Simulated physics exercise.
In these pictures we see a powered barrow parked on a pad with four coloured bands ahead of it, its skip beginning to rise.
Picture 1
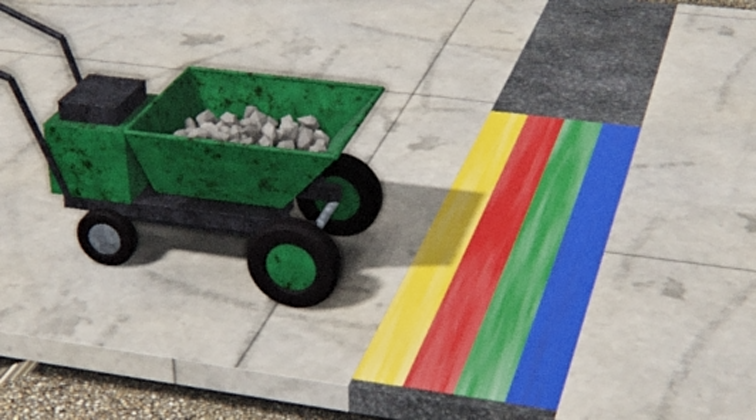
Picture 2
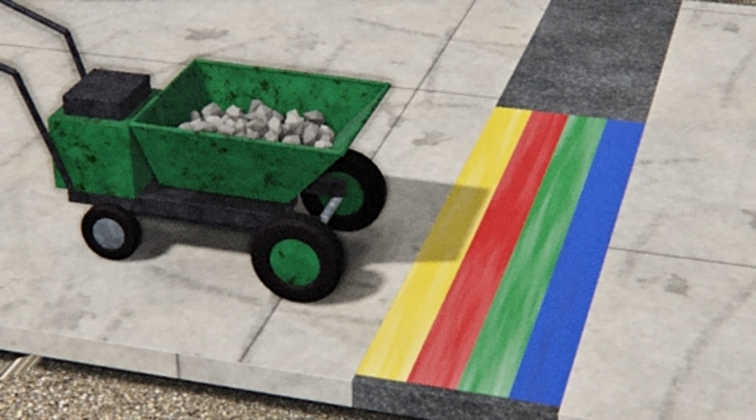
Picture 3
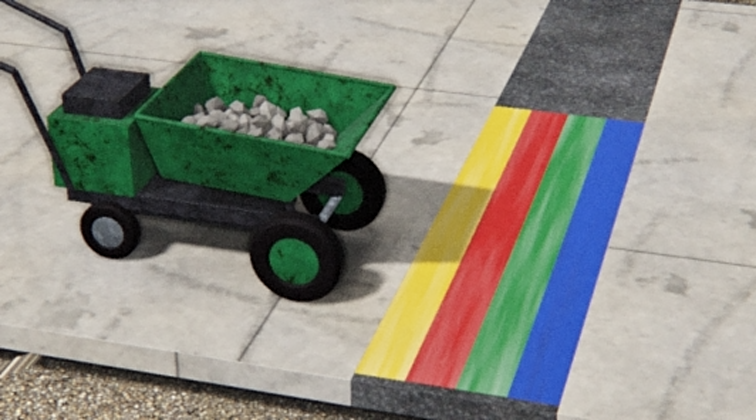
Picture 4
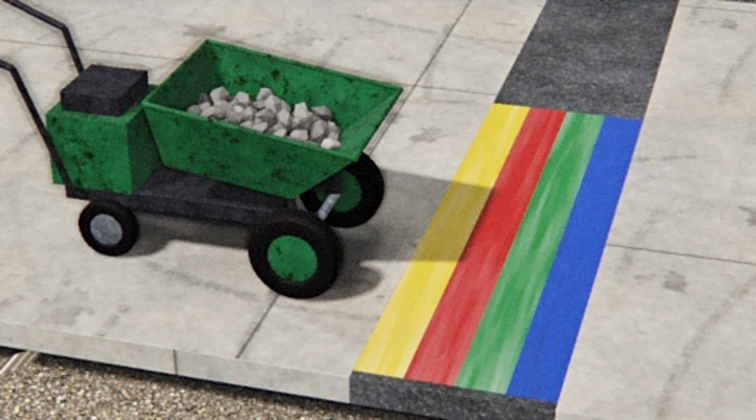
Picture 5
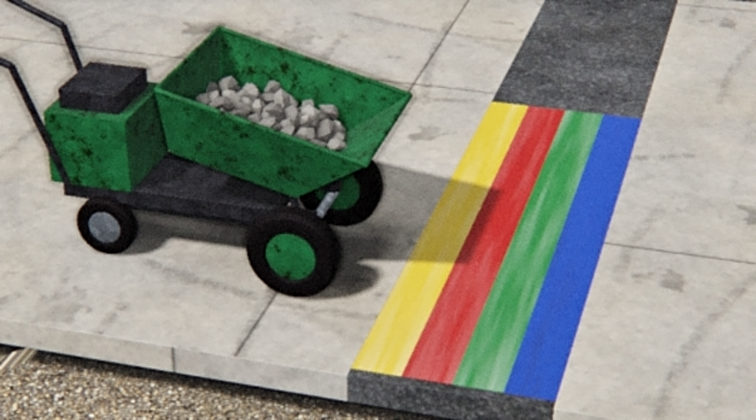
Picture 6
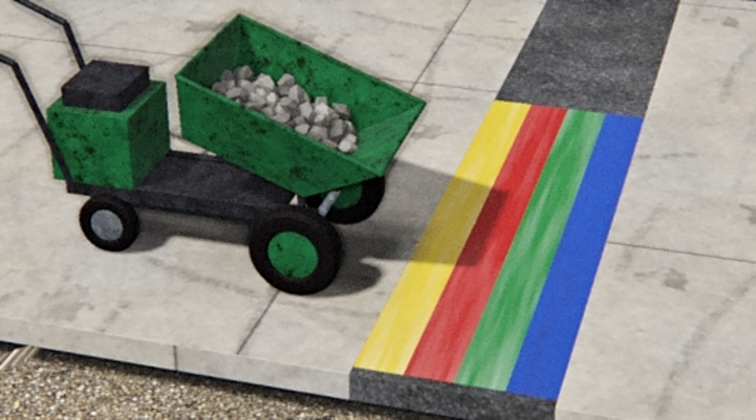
The clip shows a green powered barrow loaded with grey broken stones, parked left of yellow, red, green and blue bands on a pale pad, as its skip gradually tilts toward the right, its rear end rising.
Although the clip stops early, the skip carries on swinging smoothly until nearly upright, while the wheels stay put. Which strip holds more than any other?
The red strip.
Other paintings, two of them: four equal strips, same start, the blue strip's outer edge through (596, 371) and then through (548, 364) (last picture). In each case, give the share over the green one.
In turn, 20 and 30 in a hundred.
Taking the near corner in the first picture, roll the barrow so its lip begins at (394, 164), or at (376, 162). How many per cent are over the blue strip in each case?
First spot: 30 %, second spot: 20 %.
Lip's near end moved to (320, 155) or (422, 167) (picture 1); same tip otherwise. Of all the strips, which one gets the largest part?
Taking them in order, it would be that red strip and then blue.
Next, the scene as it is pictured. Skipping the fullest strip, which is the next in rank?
In second place: The green one.
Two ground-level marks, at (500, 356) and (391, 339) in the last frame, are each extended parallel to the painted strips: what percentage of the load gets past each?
Close to 10 and 80 per cent respectively.
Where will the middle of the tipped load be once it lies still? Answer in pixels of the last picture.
Near pixel (493, 272).
Soon, skip tipped steeply; all in the skip.
A while on, skip tipped right over; most in the skip; a stray few over the yellow strip; about a quarter over the red strip; a stray few over the green strip.
Towards the end, skip tipped right over; about a quarter in the skip; a small part over the yellow strip; about a third over the red strip; about a quarter over the green strip; a small part over the blue strip; a stray few off the paint.
Finally, skip tipped right over; about a quarter in the skip; a small part over the yellow strip; about a third over the red strip; about a quarter over the green strip; a stray few over the blue strip; a stray few off the paint.
